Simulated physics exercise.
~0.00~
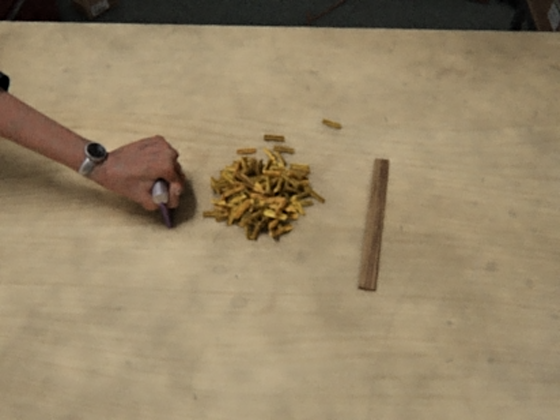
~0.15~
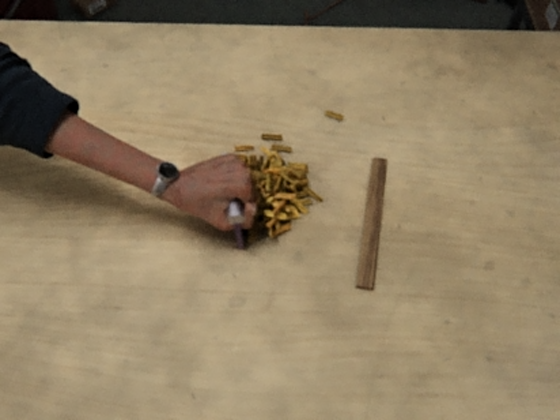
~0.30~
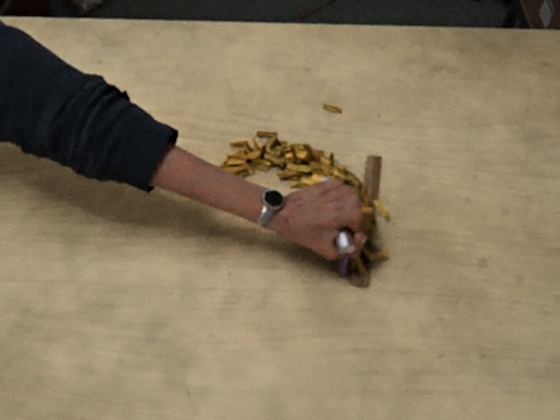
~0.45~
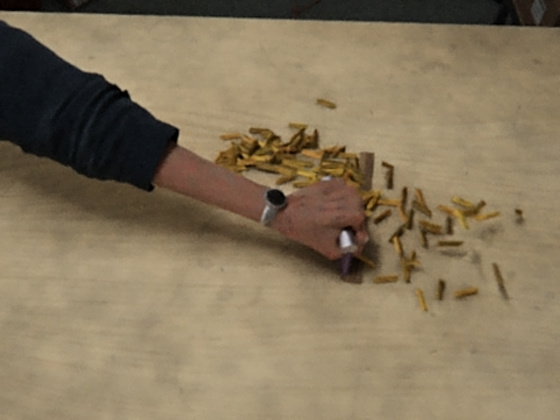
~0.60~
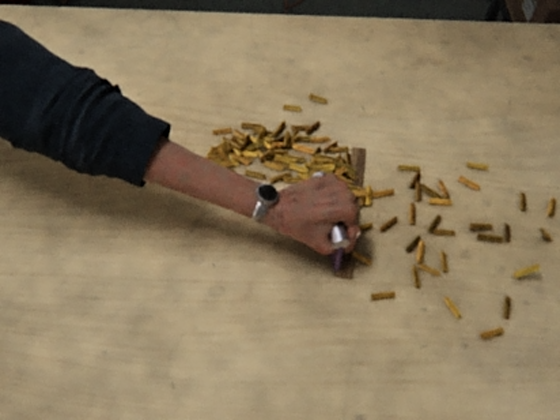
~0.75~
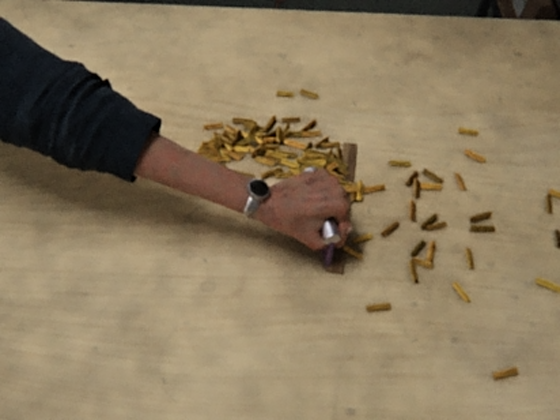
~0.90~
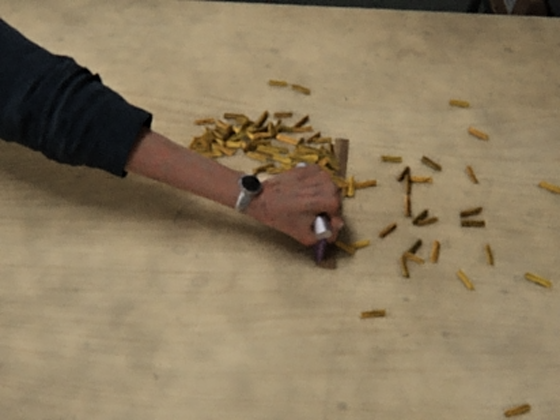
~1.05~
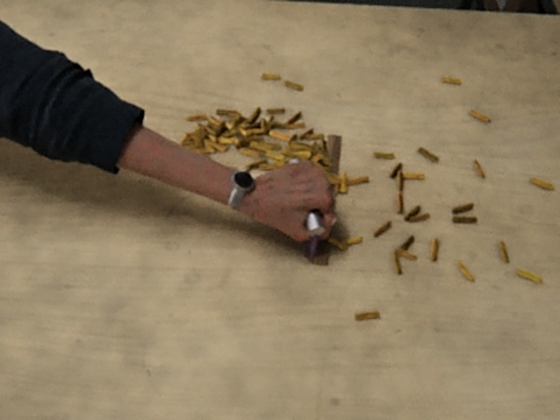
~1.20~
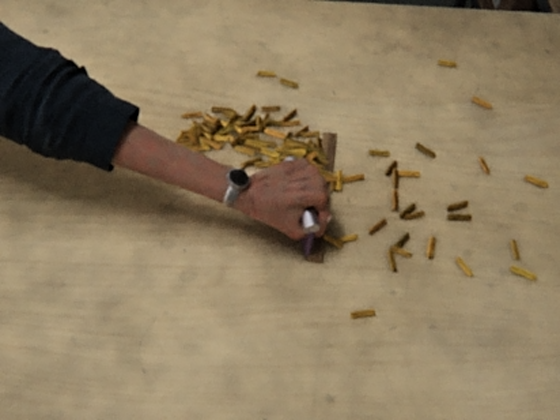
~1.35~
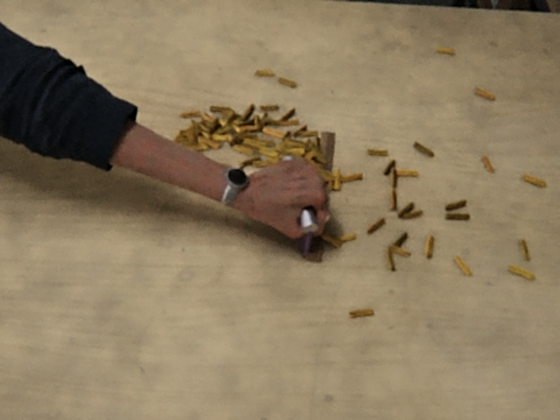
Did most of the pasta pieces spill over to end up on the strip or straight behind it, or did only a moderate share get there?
Only a moderate share ended up on the strip or straight behind it. Most of the pieces came to rest elsewhere.
